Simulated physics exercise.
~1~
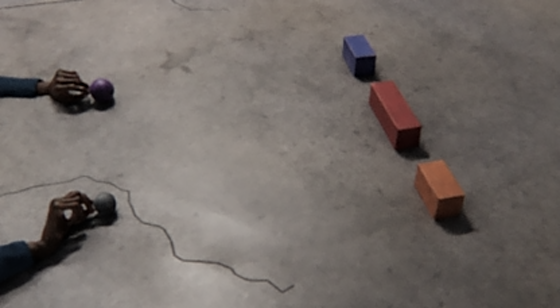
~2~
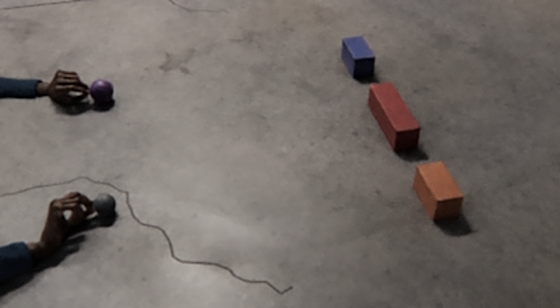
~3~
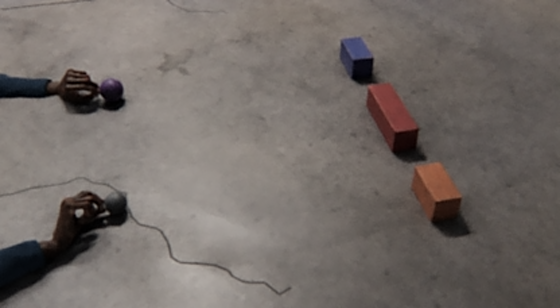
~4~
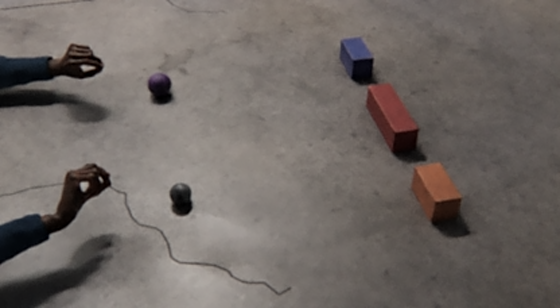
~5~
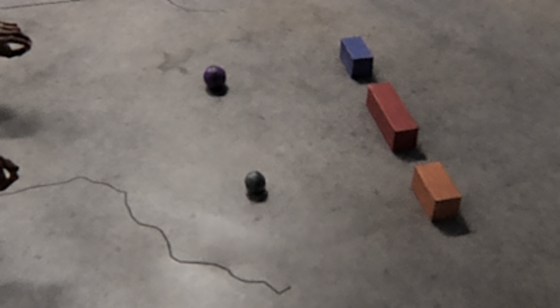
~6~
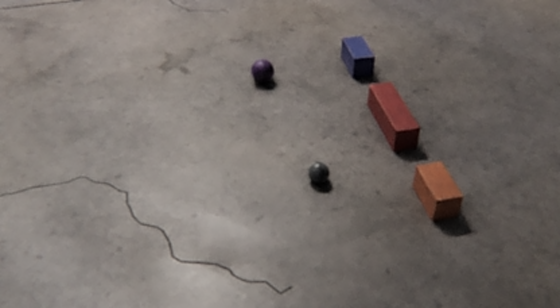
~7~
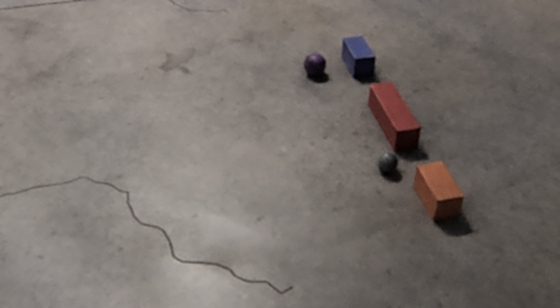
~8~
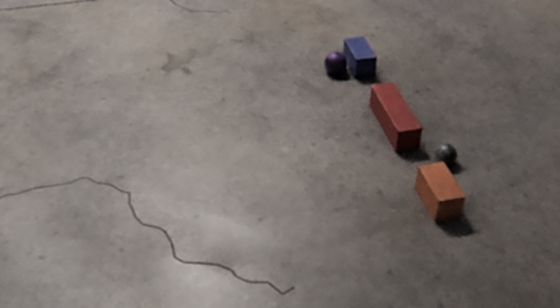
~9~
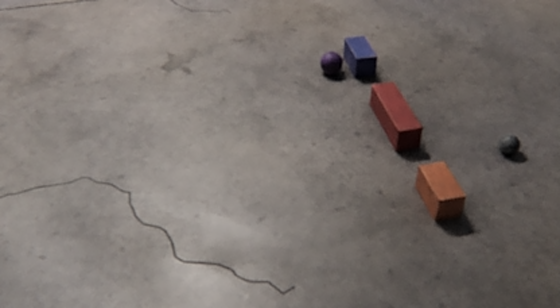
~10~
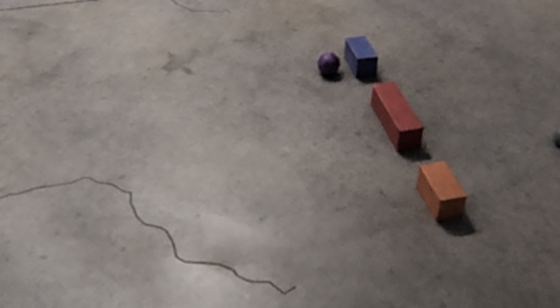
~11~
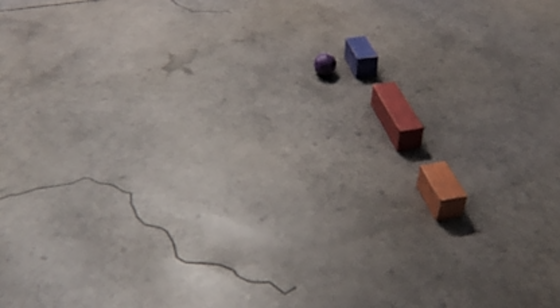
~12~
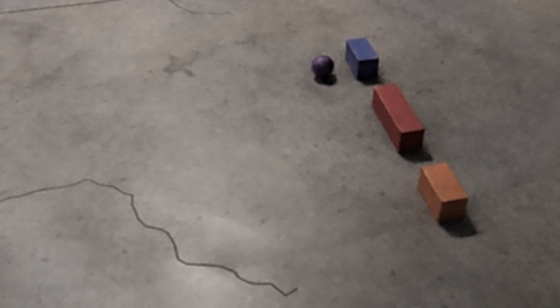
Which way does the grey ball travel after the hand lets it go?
The grey ball rolls to the right, passing between the red and orange blocks and on out of view.
